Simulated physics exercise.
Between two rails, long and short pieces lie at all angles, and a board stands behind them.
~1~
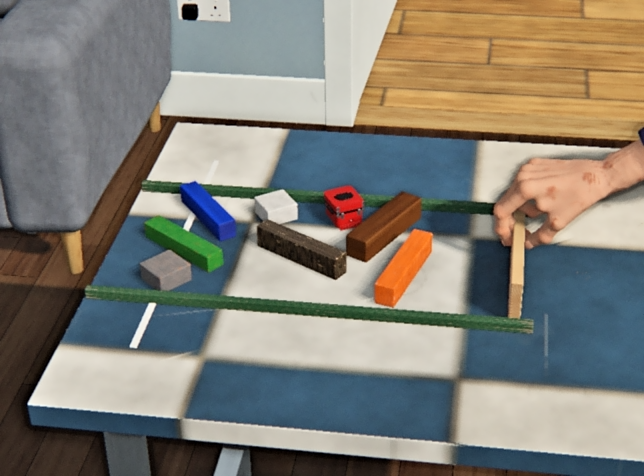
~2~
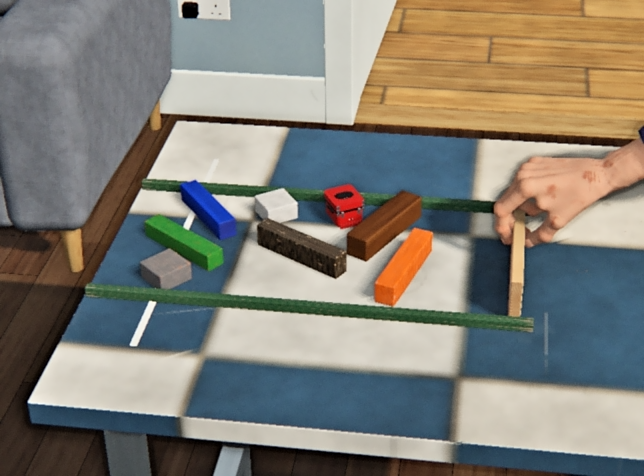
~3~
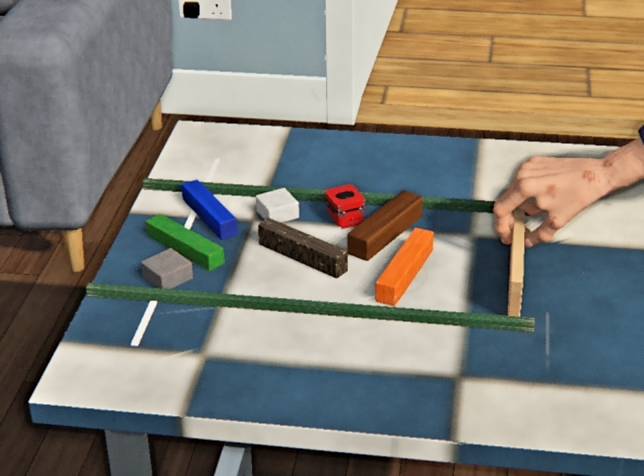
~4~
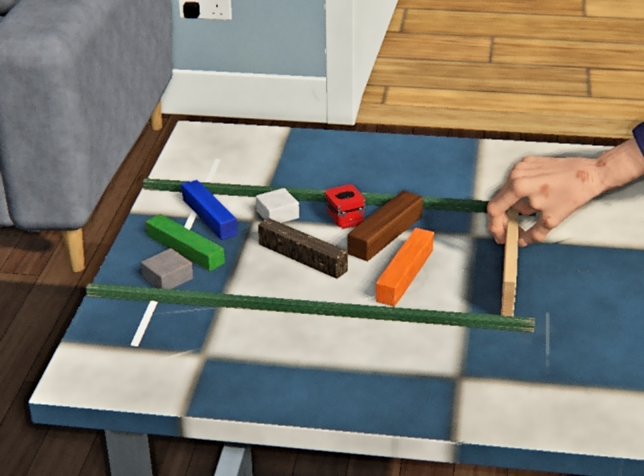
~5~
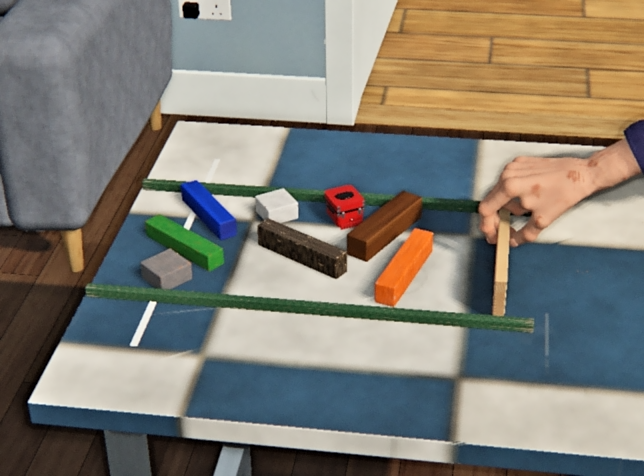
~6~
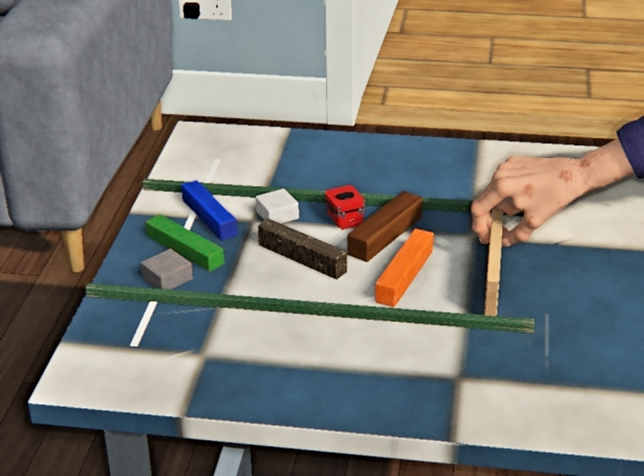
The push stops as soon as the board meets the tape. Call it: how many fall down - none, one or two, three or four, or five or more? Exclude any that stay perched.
Call: Three or four fall down.
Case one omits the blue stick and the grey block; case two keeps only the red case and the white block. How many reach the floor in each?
Fallen: 1 in the first try, 2 in the other.
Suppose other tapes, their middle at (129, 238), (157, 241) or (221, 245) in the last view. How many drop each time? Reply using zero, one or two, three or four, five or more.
The counts for the three tapes are 5 or more, 5 or more and none at all.
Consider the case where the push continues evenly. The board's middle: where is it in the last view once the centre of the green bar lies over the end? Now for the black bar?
Middle: Roughly (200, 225); roughly (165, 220).
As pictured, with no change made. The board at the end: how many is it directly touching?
It adds up to 2.
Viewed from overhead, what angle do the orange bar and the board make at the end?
Somewhere near 0 degrees, I'd say.
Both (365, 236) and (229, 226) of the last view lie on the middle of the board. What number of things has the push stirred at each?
By then 4, and later 8.
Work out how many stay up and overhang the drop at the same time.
The count is 2.
A little later, none off yet; grey block at rest near (167, 270); green bar at rest near (184, 242); blue stick at rest near (209, 209).
Next, none off yet; grey block at rest near (167, 270); green bar at rest near (184, 242); blue stick shifted a little near (195, 207).
Later still, none off yet; grey block shifted about its own width near (129, 273); green bar shifted a little near (140, 238); blue stick shifted about its own width near (141, 204).
When it is over, the number that fall off is three or four; down, white block, blue stick and green bar.
